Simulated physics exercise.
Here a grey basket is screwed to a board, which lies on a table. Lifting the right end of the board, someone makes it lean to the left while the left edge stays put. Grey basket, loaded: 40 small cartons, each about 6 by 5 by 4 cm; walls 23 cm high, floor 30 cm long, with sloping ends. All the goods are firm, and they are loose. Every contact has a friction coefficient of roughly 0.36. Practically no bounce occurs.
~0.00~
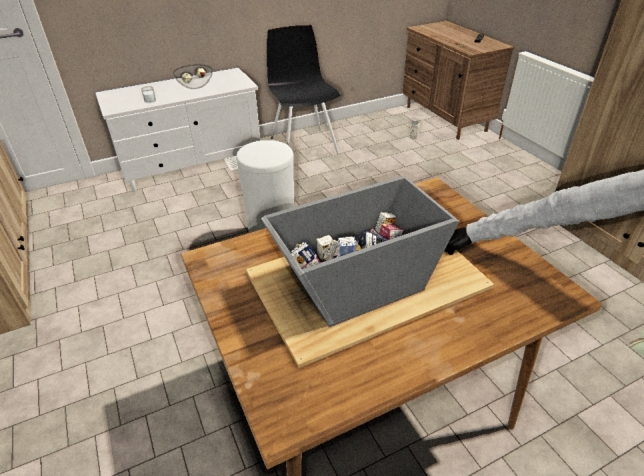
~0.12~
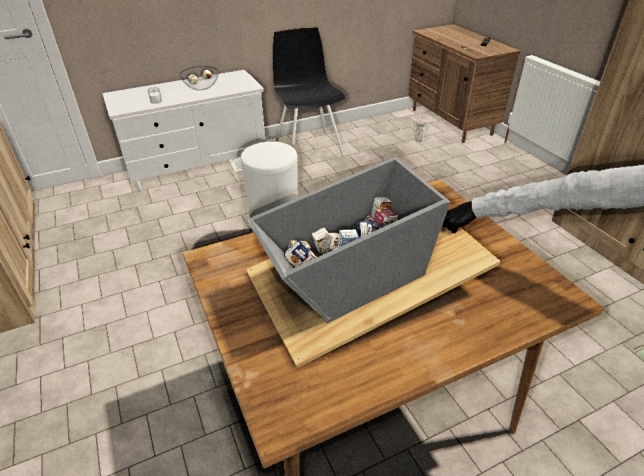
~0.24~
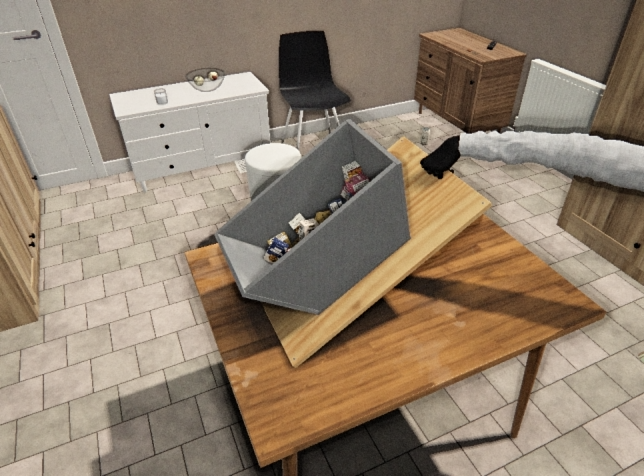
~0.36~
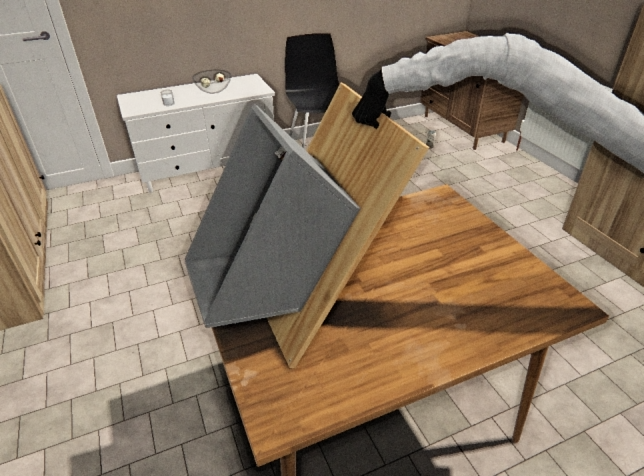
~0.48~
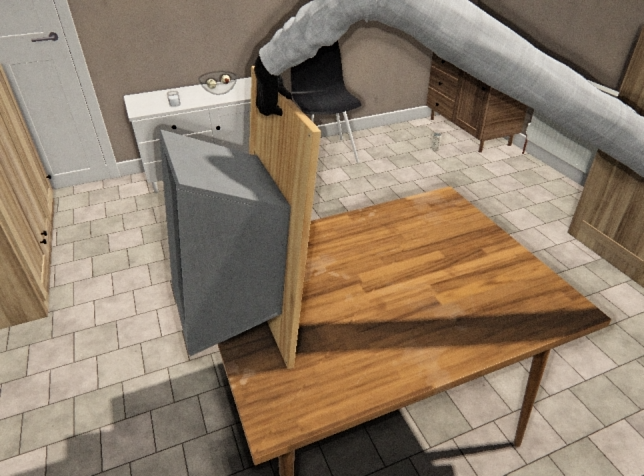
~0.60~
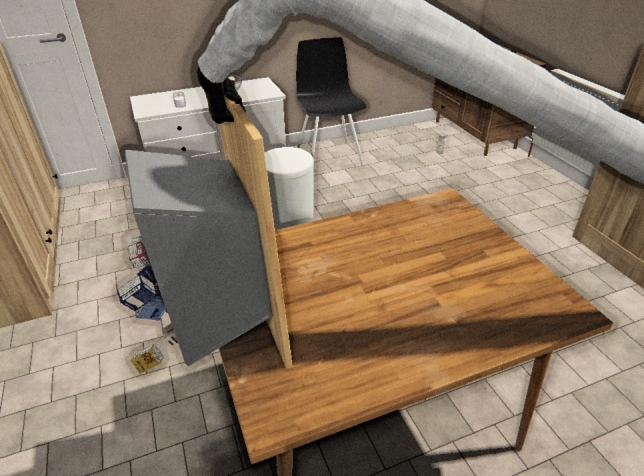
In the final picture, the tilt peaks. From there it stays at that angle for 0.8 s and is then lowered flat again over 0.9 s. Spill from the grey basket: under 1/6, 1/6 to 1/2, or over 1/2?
Over 1/2.
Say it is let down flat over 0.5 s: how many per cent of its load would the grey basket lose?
That would cost the grey basket 100 per cent of its load.
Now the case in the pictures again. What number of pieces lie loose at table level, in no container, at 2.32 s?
Roughly 0.
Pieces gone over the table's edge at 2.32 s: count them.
The number is close to 40.
After 0.88 s, tilt 92°; 33 of 40 out of the grey basket.
After 1.22 s, tilt 92°; 39 of 40 out of the grey basket.
After 1.70 s, tilt 68°; 40 of 40 out of the grey basket.
Final count (at 2.32 s), 40 of 40 out of the grey basket. Asked share, 40 of 40, 100 per cent.
